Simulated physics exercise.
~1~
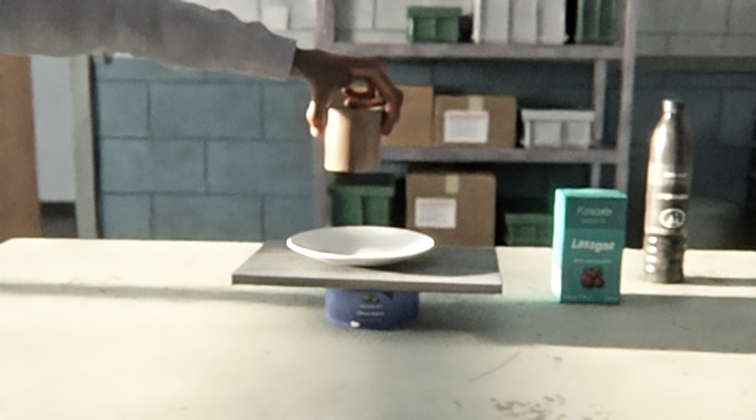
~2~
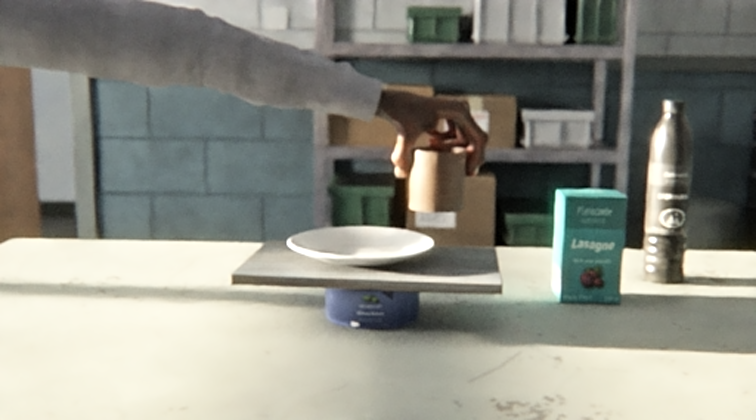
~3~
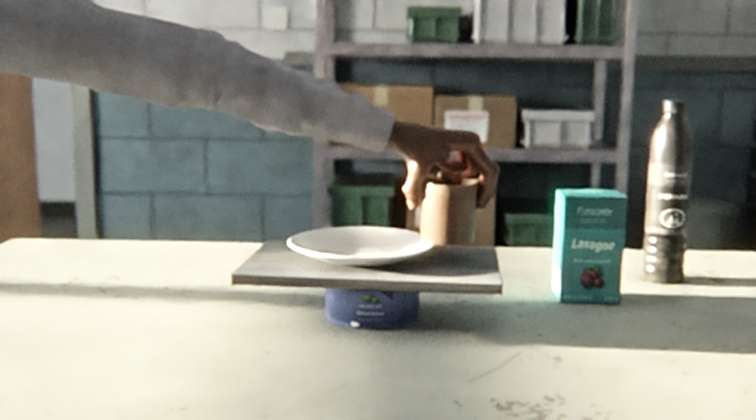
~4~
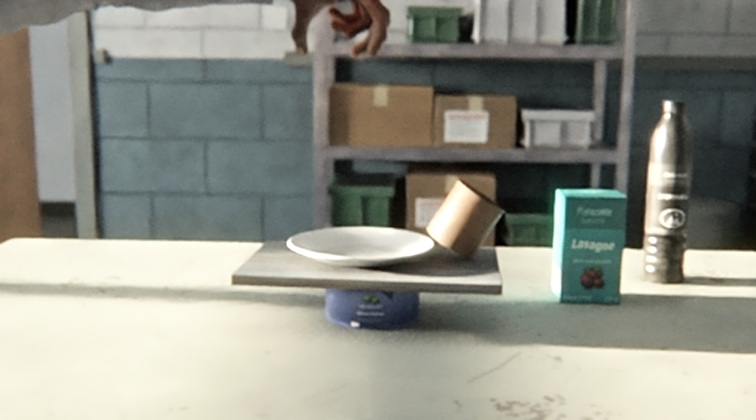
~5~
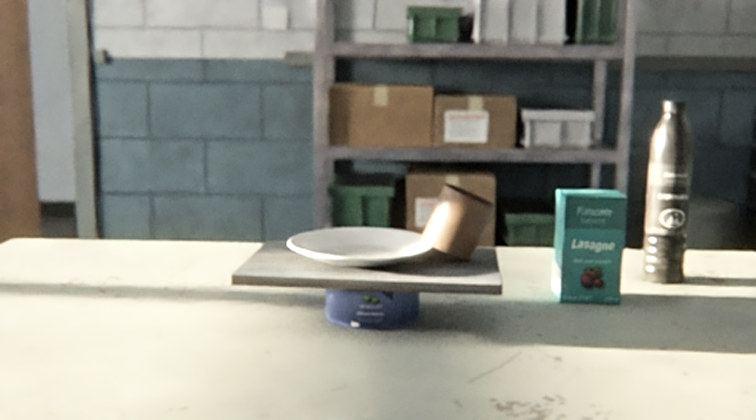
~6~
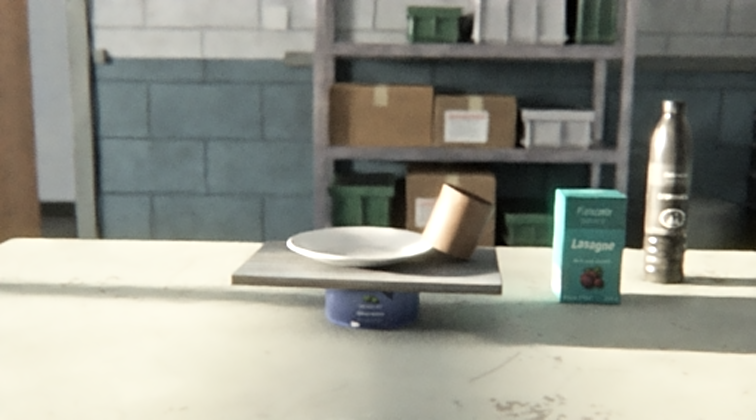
Brown cup being lowered by a hand beside a white plate on a grey board, then tipping and resting askew once released.
